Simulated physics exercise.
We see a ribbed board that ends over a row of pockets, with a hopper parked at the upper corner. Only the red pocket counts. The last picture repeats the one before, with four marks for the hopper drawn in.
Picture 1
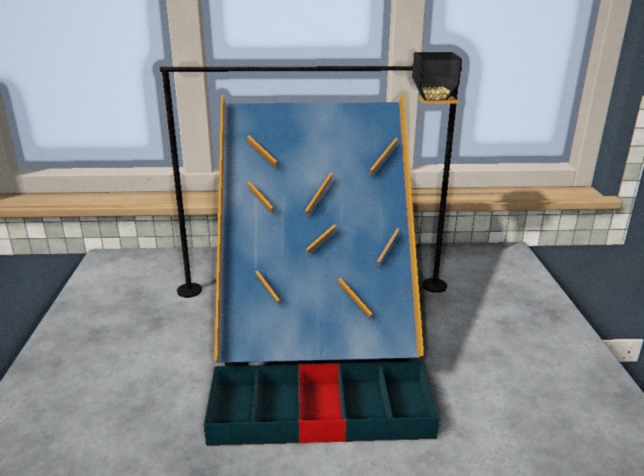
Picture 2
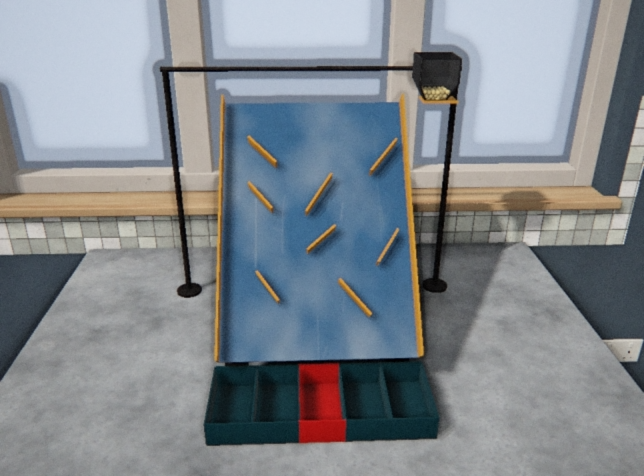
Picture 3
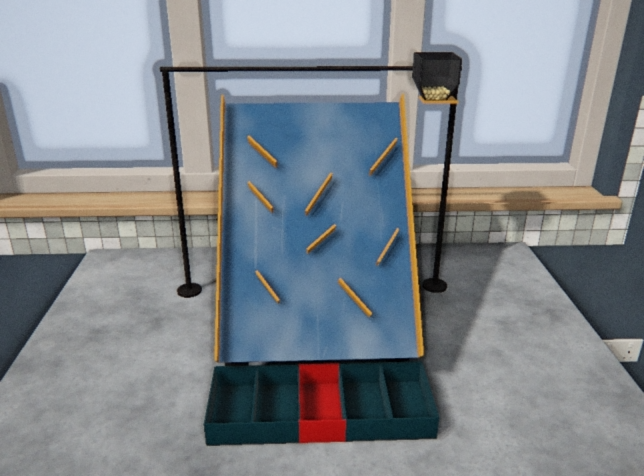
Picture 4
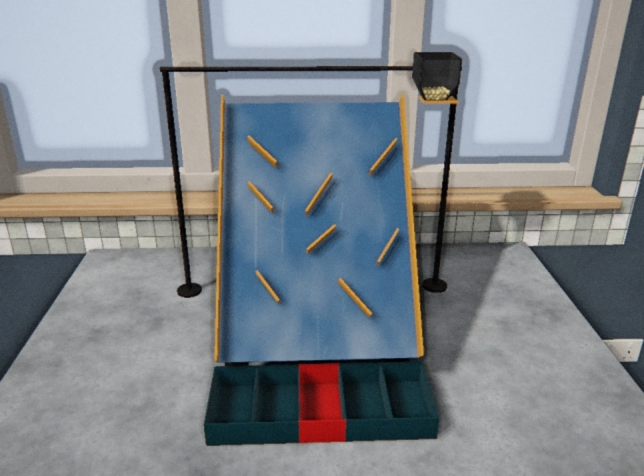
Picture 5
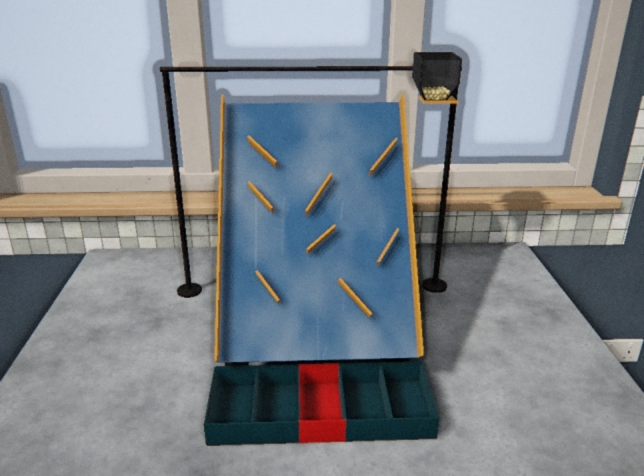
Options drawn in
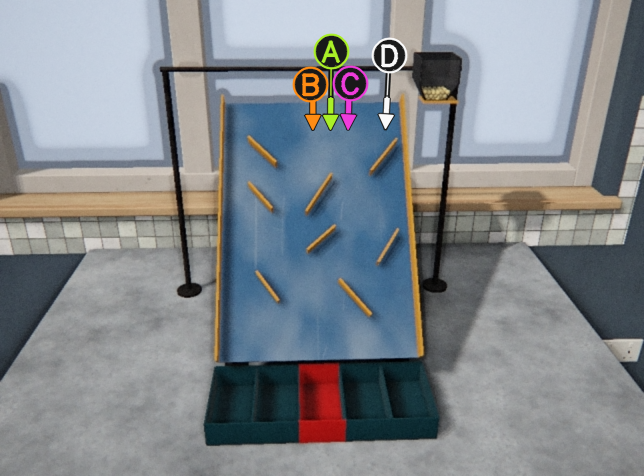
A tilted blue board with slanted wooden ribs stood above a row of five pockets, the middle one red, while a small dark hopper sat at the upper right corner, and nothing moved.
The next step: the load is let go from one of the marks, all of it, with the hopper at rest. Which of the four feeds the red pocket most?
I would pick mark B.
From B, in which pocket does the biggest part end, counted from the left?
The third from the left.
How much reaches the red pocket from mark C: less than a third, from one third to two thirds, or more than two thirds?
It is less than a third.
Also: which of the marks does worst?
That would be C.
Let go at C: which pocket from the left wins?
The fifth from the left.
On the marked copy, mark A meets the board at (330, 124); mark B meets the board at (312, 124); mark C meets the board at (348, 124); mark D meets the board at (385, 123).
If A is chosen, about a third in the red pocket, about two thirds in other pockets.
If B is chosen, about two thirds in the red pocket, about a quarter in other pockets, a small part outside the box.
If C is chosen, a small part in the red pocket, most in other pockets, a small part outside the box.
If D is chosen, about a third in the red pocket, about half in other pockets, a stray few held on the board, a small part outside the box.
